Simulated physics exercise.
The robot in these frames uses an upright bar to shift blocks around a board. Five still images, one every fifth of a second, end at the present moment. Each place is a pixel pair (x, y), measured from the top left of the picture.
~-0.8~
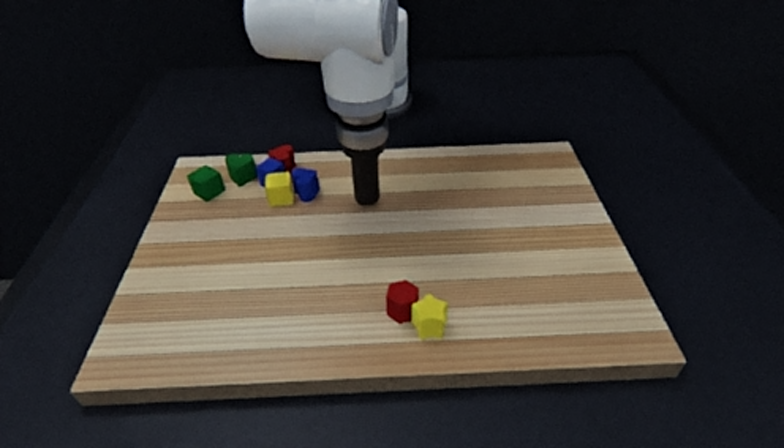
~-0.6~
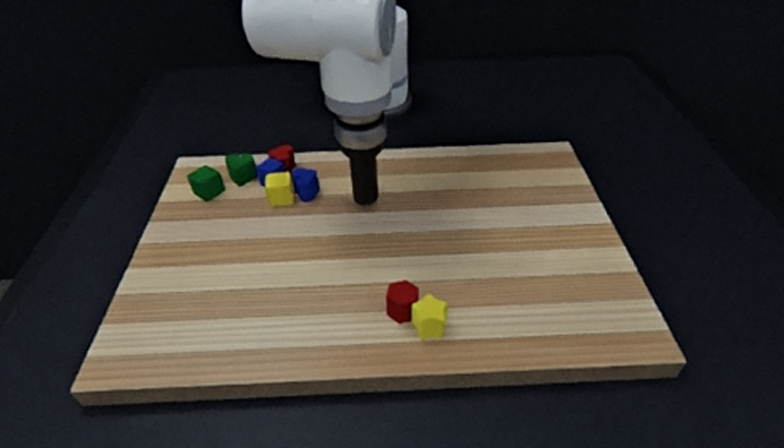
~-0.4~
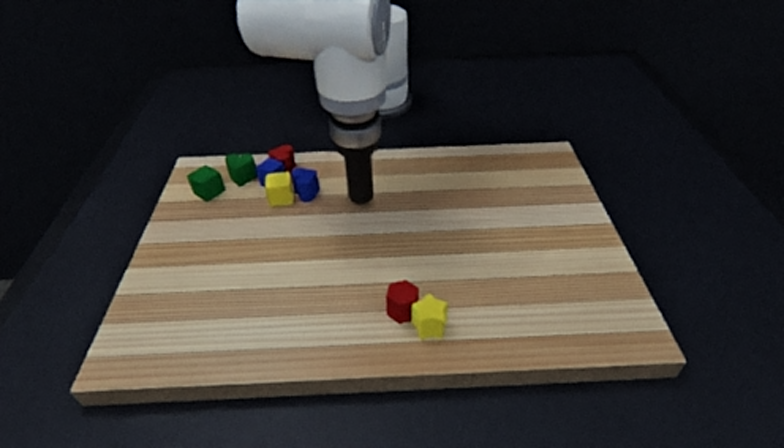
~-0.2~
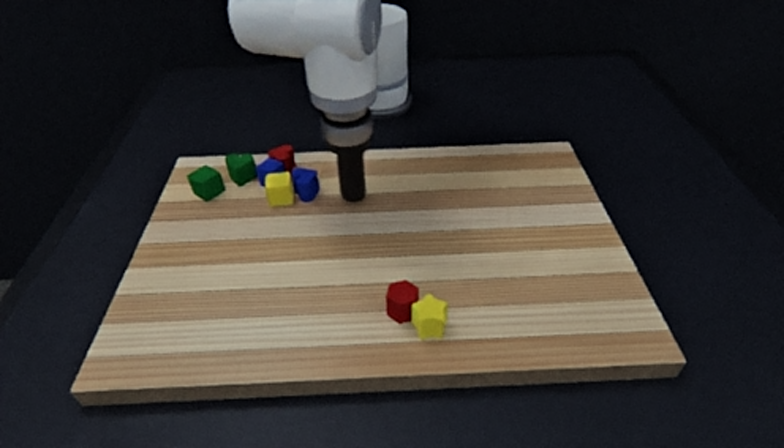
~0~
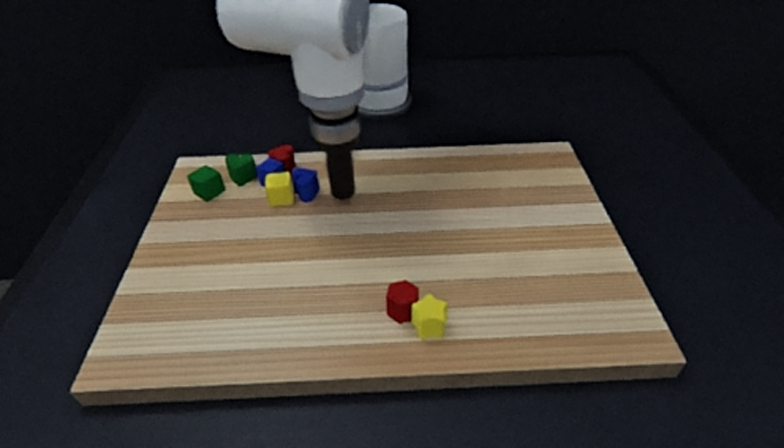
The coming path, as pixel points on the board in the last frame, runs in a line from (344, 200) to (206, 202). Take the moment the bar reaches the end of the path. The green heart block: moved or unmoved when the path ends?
The green heart block does not move.
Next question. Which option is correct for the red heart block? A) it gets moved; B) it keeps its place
B
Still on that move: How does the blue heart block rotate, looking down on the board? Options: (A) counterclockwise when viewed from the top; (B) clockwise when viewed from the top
B - clockwise when viewed from the top.
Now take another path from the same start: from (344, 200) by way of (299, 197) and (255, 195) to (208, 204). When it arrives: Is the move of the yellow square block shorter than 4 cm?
Short answer: No.
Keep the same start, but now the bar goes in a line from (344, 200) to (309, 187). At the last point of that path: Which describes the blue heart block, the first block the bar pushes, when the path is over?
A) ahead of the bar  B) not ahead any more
Letter A.
On the path given first. One third of the way, bar (296, 193); yellow square block (258, 179), turned 20° anticlockwise; blue heart block (283, 171), turned 35° clockwise.
Two thirds of the way, bar (250, 194); green square block (197, 172); yellow square block (222, 177), turned 20° anticlockwise; blue heart block (275, 168), turned 70° clockwise.
At the end, bar (204, 195); green square block (177, 162); green heart block unmoved; yellow square block (189, 171), turned 40° clockwise; red heart block unmoved; blue heart block (275, 168), turned 70° clockwise.
